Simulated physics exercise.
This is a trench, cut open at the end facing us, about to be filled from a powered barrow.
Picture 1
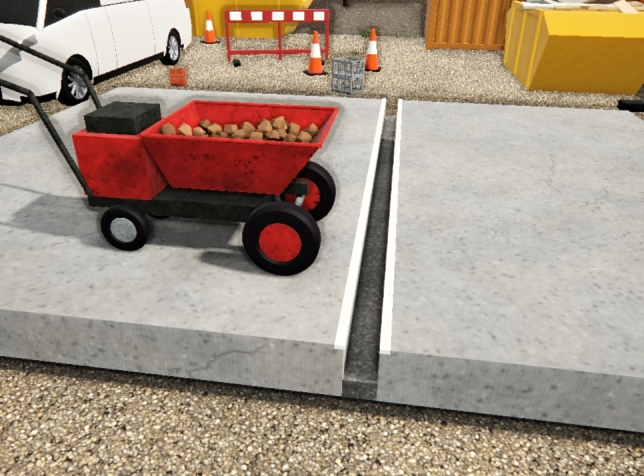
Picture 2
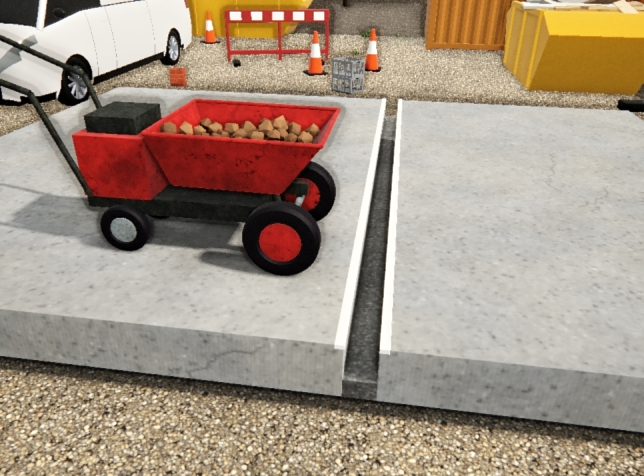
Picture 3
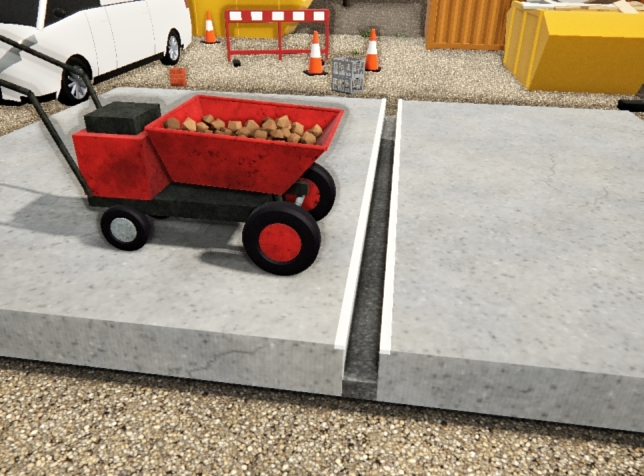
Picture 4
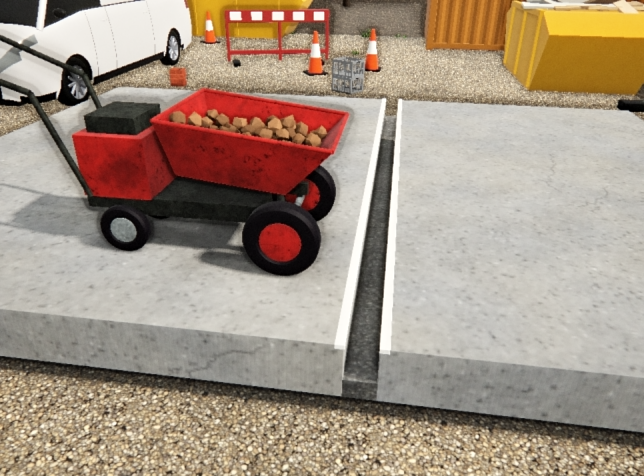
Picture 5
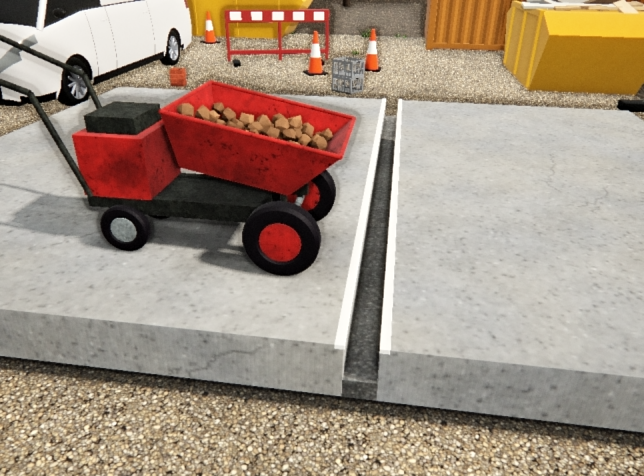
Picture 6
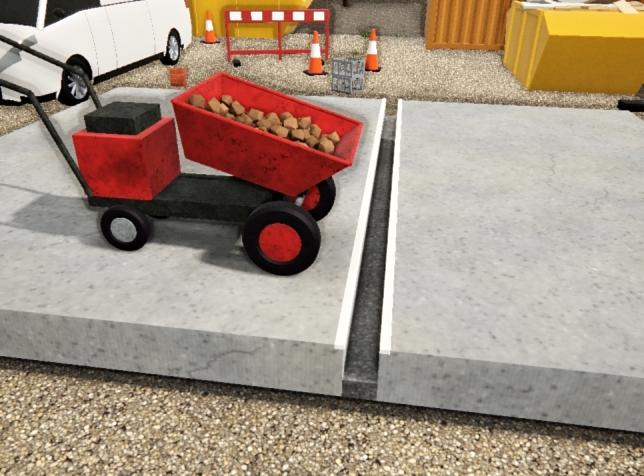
On a building site, a red powered barrow stands beside a narrow trench, its skip of brown clods tilting gradually to the right.
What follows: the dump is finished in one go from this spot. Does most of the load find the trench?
It catches only the smaller part.
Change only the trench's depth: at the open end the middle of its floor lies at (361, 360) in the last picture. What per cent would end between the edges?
About 0 per cent.
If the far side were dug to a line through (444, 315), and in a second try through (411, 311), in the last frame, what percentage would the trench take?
In turn 90 and 30 in a hundred.
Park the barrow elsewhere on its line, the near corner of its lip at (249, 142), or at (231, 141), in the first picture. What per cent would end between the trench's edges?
The first gives 50 %, the second 40 %.
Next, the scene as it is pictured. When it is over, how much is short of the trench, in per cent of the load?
Roughly 0 in a hundred.
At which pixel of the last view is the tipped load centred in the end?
Close to (441, 253).
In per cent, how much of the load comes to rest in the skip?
Near 20 %.
Just after the last frame, skip tipped steeply; every one in the skip.
A moment on, skip tipped right over; roughly two thirds in the skip; roughly a third beyond it.
Further on, skip tipped right over; roughly a quarter in the skip; the larger part beyond it.
When it is over, skip tipped right over; roughly a quarter in the skip; just a few in or heaped over the trench; the larger part beyond it.
